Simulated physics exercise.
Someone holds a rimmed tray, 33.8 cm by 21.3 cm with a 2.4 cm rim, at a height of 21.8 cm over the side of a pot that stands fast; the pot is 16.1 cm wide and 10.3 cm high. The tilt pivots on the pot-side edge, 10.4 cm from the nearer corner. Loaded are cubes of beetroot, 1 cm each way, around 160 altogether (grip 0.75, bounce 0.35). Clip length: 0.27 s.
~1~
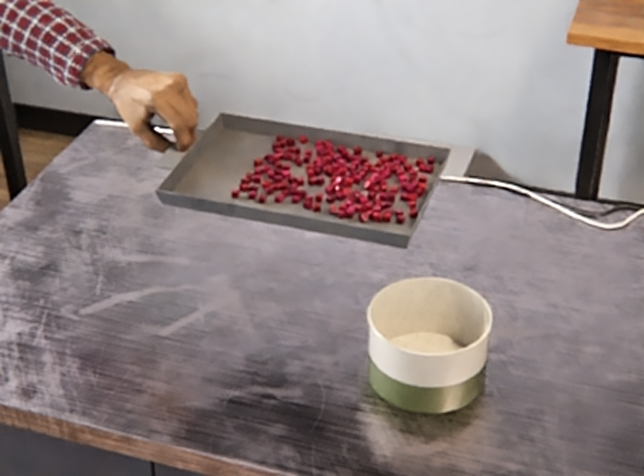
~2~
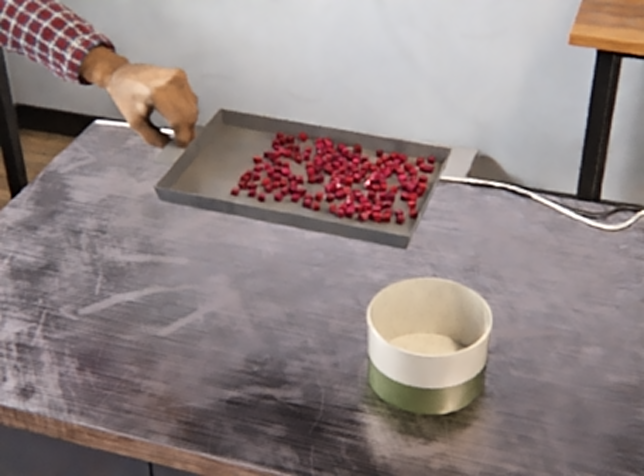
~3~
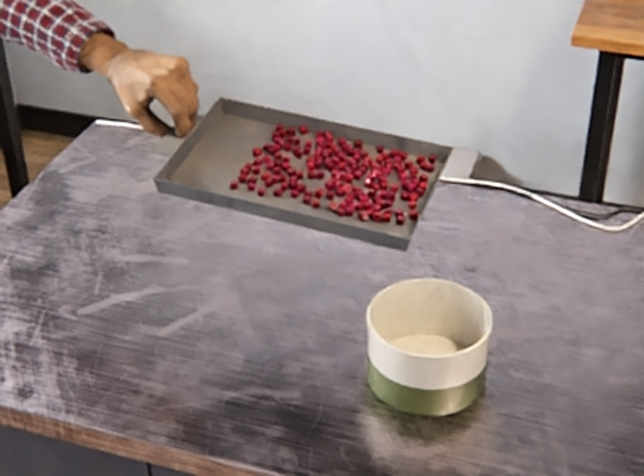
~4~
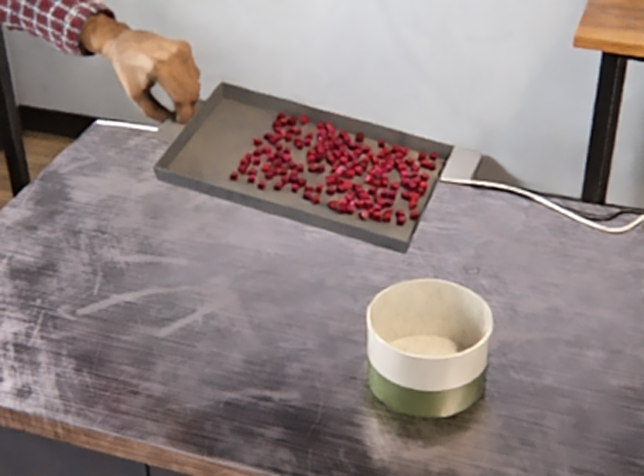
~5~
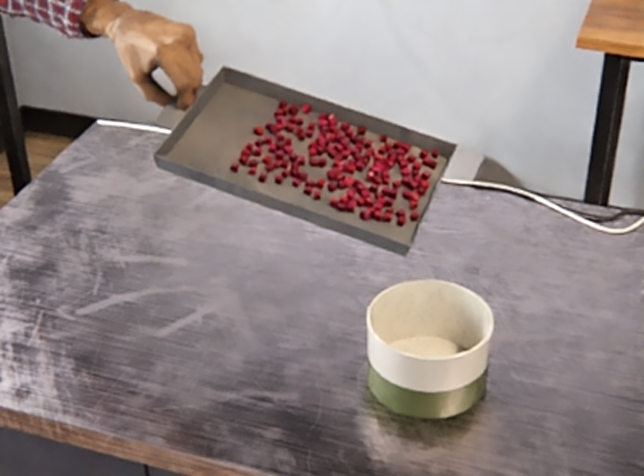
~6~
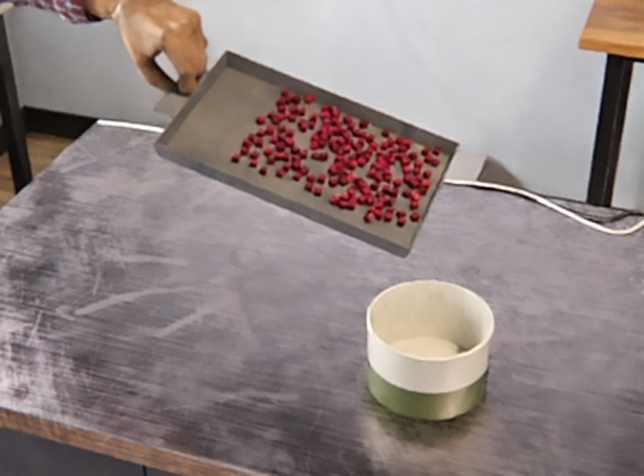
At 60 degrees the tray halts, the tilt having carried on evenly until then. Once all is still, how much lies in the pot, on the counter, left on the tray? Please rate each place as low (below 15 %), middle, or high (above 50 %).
Pot: Middle, counter: Low, left on the tray: High.
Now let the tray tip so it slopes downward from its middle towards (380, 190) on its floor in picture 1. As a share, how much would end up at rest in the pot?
The share would be about 0 percent.
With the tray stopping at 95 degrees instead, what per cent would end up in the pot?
90 per cent.
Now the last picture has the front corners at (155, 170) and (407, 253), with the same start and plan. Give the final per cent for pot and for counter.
That works out as pot 20 and counter 10.
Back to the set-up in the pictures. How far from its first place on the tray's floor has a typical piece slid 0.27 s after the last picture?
It has moved some 1 cm from its start.
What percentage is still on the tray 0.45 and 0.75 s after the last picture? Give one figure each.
In turn: 100, 70.
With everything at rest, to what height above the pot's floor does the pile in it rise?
About 1.5 centimetres.
Then, 0.27 s after the last picture, tilt 38 degrees; the tray holds 100 %, the pot 0 %.
Then, 0.45 s after the last picture, tilt 53 degrees; the tray holds 100 %, the pot 0 %.
Then, 0.75 s after the last picture, tilt 60 degrees; the tray holds 70 %, the pot 20 %.
In the end, pot 30 %, counter 5 %, tray 65 %.
